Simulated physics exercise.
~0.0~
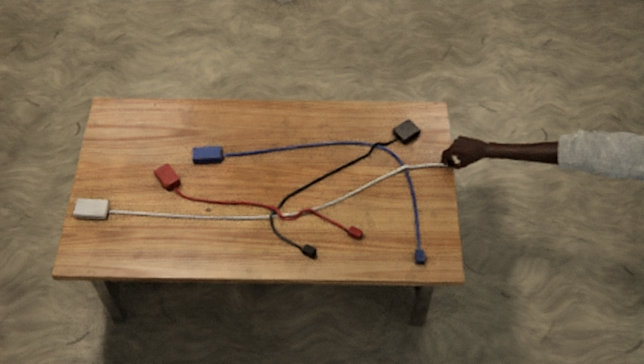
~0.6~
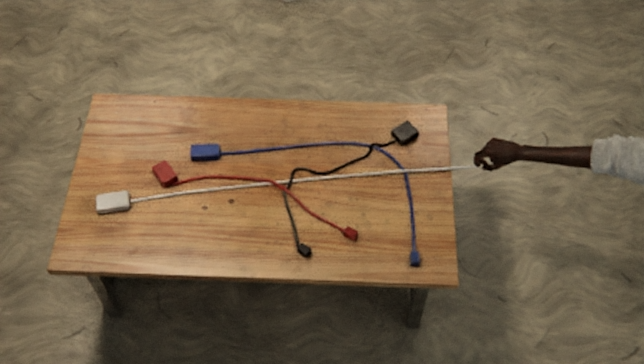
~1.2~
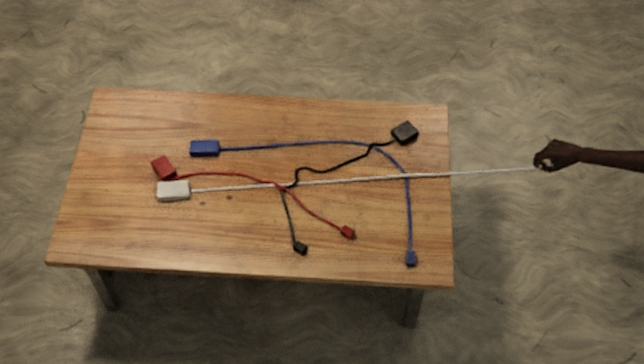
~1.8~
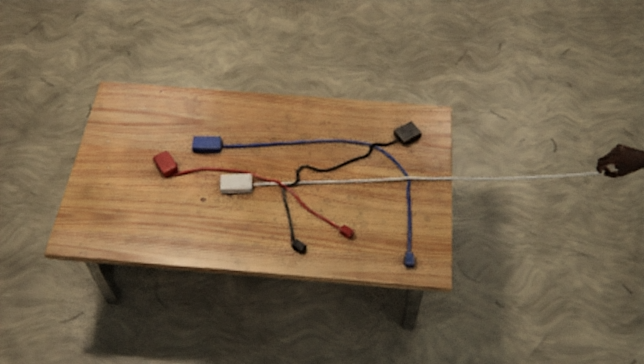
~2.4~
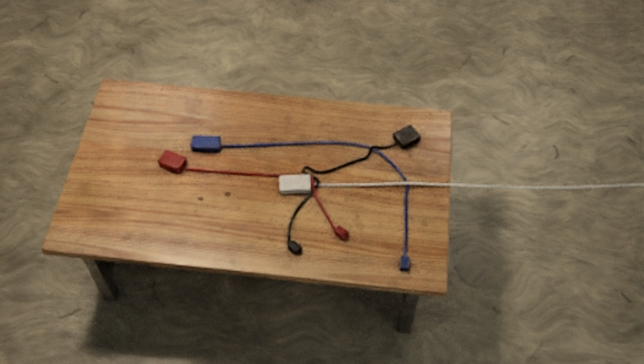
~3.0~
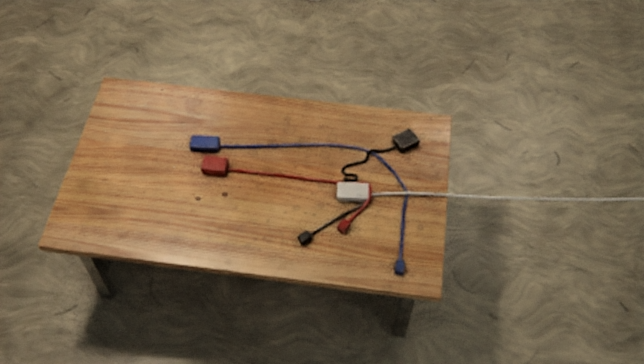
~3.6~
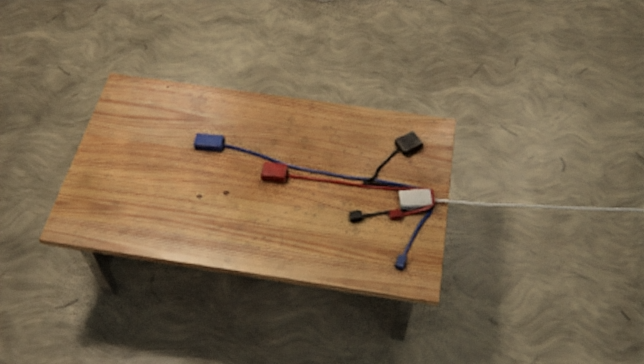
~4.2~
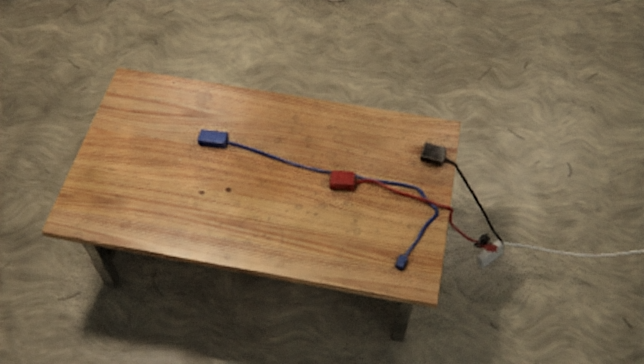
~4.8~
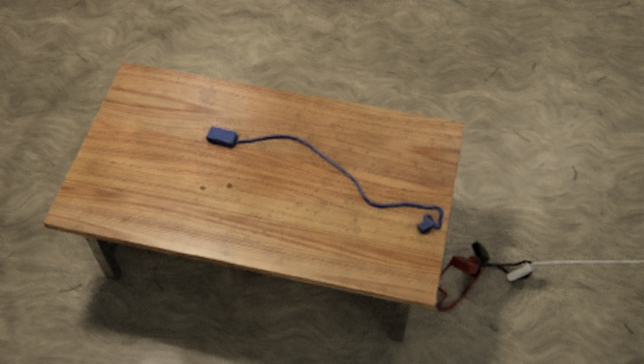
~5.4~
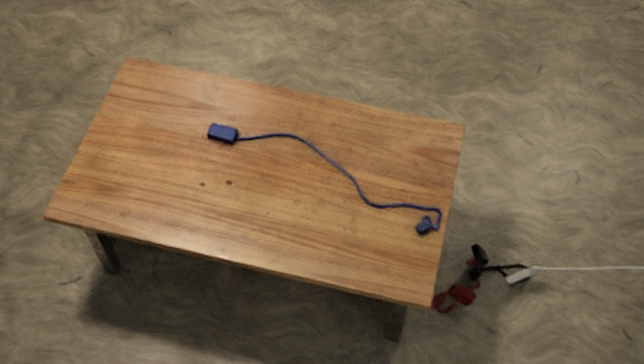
On a wooden table, a hand pulling a white cable rightward, dragging red and black ones off the edge, leaving the blue.
